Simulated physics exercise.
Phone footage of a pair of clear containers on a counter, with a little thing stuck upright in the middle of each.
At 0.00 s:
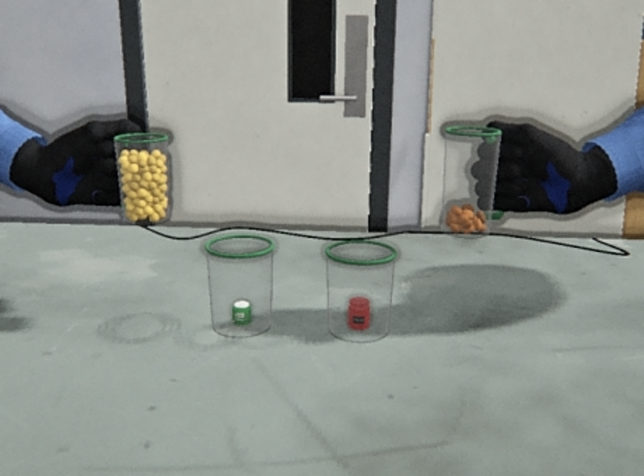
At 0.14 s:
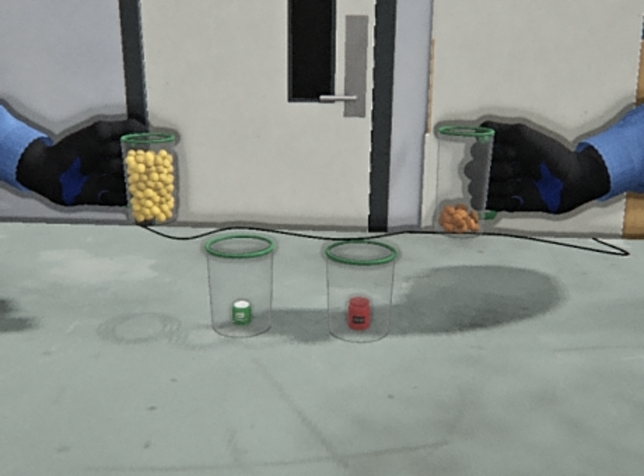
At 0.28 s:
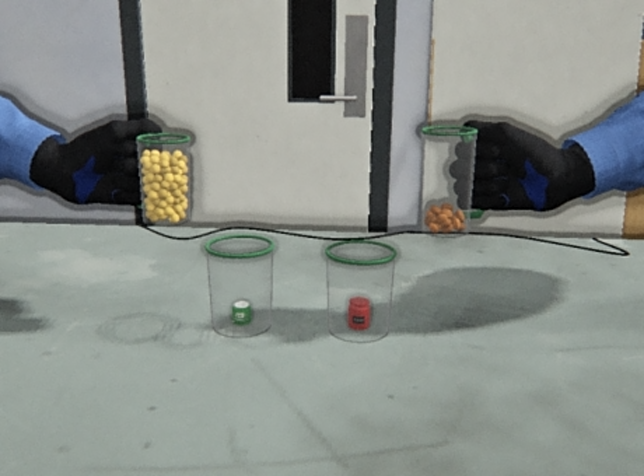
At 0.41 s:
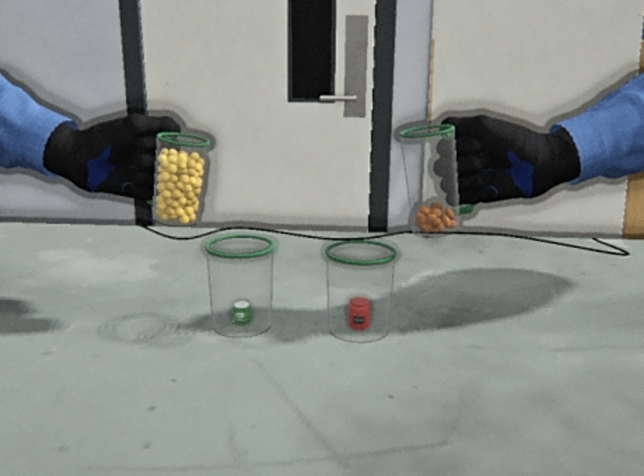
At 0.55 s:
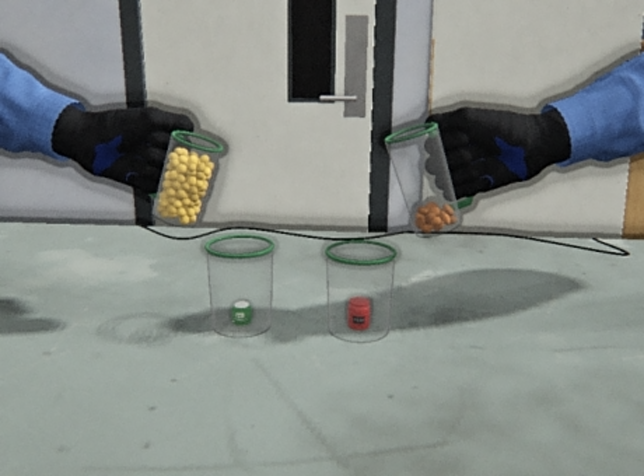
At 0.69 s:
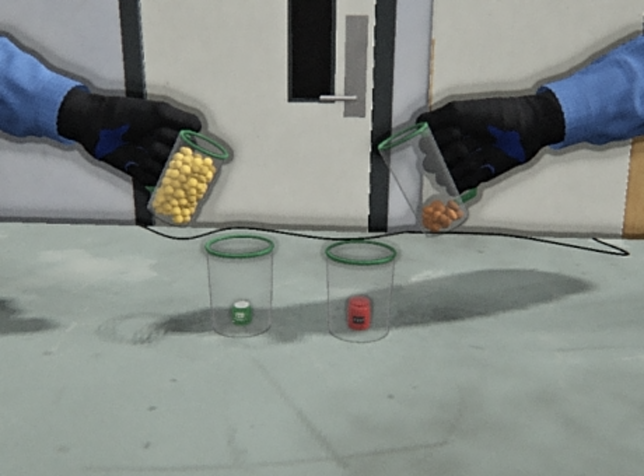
Two gloved hands bring cups of yellow balls and brown bits inward, tilting them.
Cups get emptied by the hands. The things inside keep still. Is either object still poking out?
In the end left: I'd bet it gets tucked away underneath, right: I'd bet it gets to poke through.
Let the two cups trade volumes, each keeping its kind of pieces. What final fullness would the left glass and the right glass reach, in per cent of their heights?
20 % and 50 %.
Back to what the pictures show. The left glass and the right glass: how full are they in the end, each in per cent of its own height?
Estimates: Left 45, right 20.
By 1.18 s, left glass empty, all of its cupful still in the cup; right glass empty, all of its cupful still in the cup.
By 1.70 s, left glass nearly empty, nearly all of its cupful still in the cup; right glass empty, all of its cupful still in the cup.
By 2.32 s, left glass a third full, none of its cupful still in the cup; right glass nearly empty, none of its cupful still in the cup.
When it is over (2.9 s), left glass half full (surface near (241, 287)), nothing beside it; right glass nearly empty (surface near (359, 312)), nothing beside it; the left thing is covered; the right thing is still showing.
